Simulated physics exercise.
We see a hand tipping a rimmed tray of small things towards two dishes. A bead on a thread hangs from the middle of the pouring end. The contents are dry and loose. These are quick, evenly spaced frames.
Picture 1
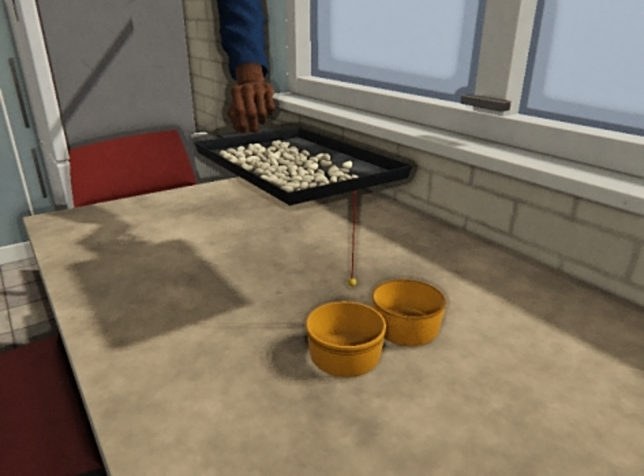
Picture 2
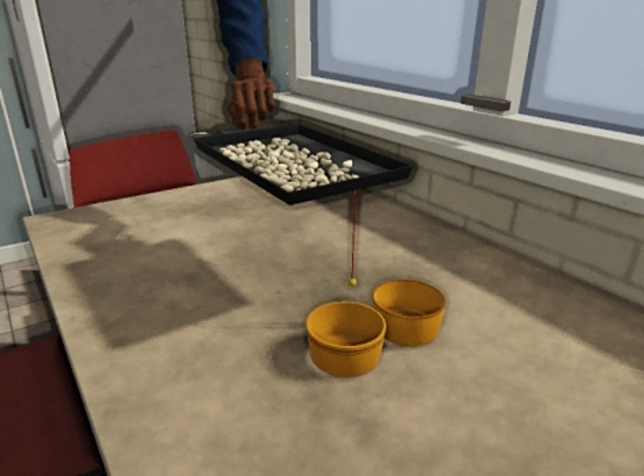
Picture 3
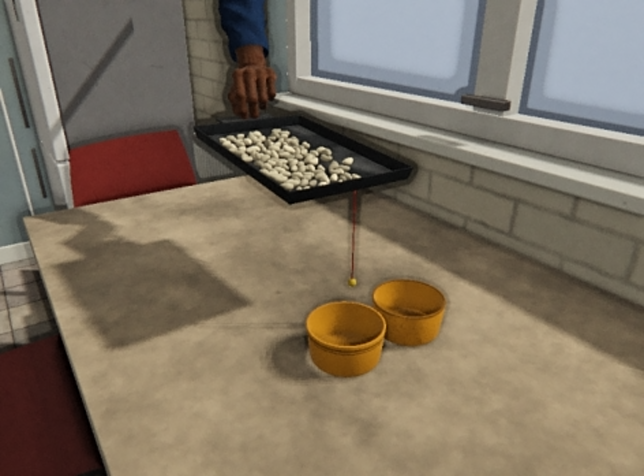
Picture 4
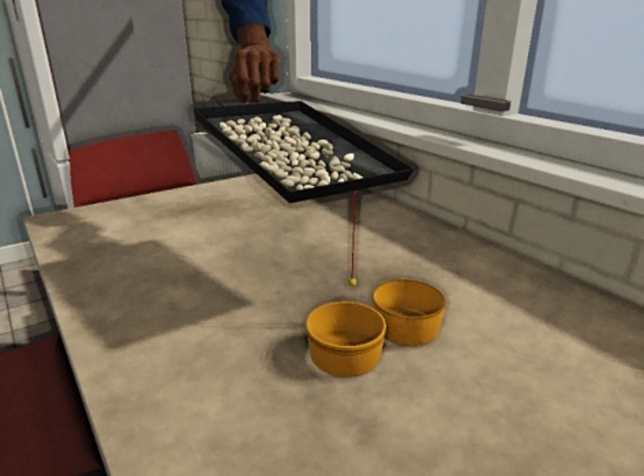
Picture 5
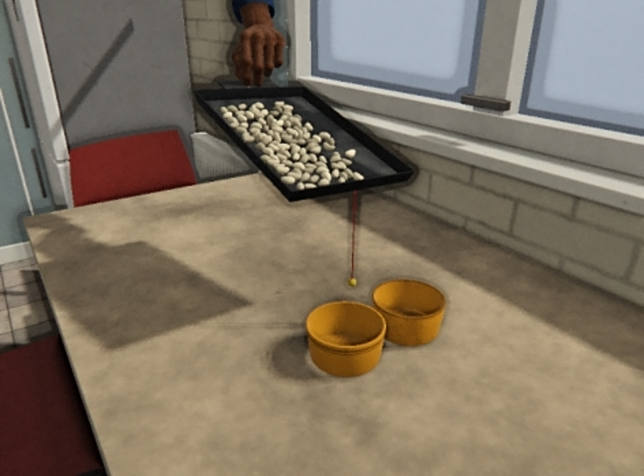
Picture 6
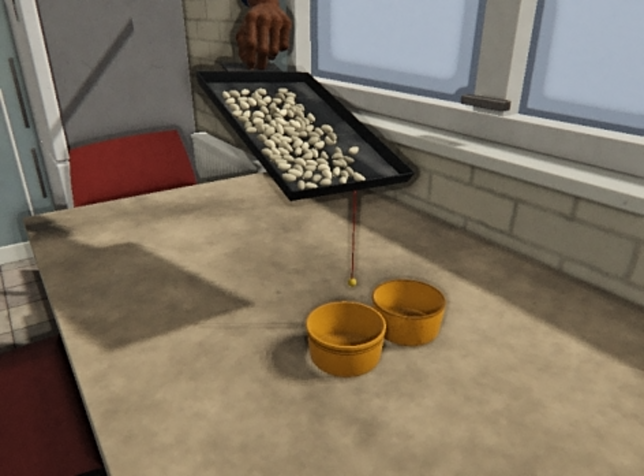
A hand raising the far end of a black tray of white beans, steepening its slant above two orange dishes.
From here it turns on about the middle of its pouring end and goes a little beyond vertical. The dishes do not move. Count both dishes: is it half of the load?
Caught overall: The larger part.
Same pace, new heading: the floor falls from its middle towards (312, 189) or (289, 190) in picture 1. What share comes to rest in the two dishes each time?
First some 50, then 20 per cent.
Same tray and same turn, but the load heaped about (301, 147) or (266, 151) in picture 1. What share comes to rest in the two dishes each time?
In turn 70 and 70 in a hundred.
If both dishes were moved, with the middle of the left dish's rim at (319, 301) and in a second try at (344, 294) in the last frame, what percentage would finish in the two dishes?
Near 20 % and 10 %.
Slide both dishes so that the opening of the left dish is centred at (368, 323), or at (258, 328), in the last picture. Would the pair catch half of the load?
One: Over half. Two: Not half.
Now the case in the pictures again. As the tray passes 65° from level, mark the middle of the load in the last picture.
Close to (355, 158).
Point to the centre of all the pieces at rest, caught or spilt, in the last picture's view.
Near (406, 325).
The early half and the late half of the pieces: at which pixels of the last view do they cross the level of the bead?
First near (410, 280), later near (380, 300).
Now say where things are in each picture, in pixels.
In the first frame, corners of the pouring end at (289, 191) and (408, 165), level; middle of the load at (284, 163), white beans; left dish at (370, 356); right dish at (433, 327); bead on its thread at (352, 282).
In the second frame, corners of the pouring end at (290, 191) and (409, 166), level; middle of the load at (284, 162).
In the third frame, corners of the pouring end at (290, 190) and (409, 167), tipped barely, lowest at the right corner; middle of the load at (284, 156).
In the fourth frame, corners of the pouring end at (291, 190) and (410, 168), tipped a little, lowest at the right corner; middle of the load at (285, 147).
In the fifth frame, corners of the pouring end at (292, 189) and (411, 170), tipped clearly, lowest at the right corner; middle of the load at (286, 139).
In the sixth frame, corners of the pouring end at (294, 189) and (411, 171), tipped clearly, lowest at the right corner; middle of the load at (289, 131); left dish at (370, 356); right dish at (433, 327).
Soon, tray tipped steeply; nearly all on the tray; a stray few in the air.
A while on, tray tipped past a quarter turn; about two thirds on the tray; a small part in the left dish; a small part in the right dish; a small part outside both; a small part in the air.
Towards the end, tray tipped past a quarter turn; about a quarter in the left dish; about two thirds in the right dish; about a quarter outside both; a stray few in the air.
Finally, tray tipped past a quarter turn; about a quarter in the left dish; about two thirds in the right dish; about a quarter outside both; a stray few in the air.
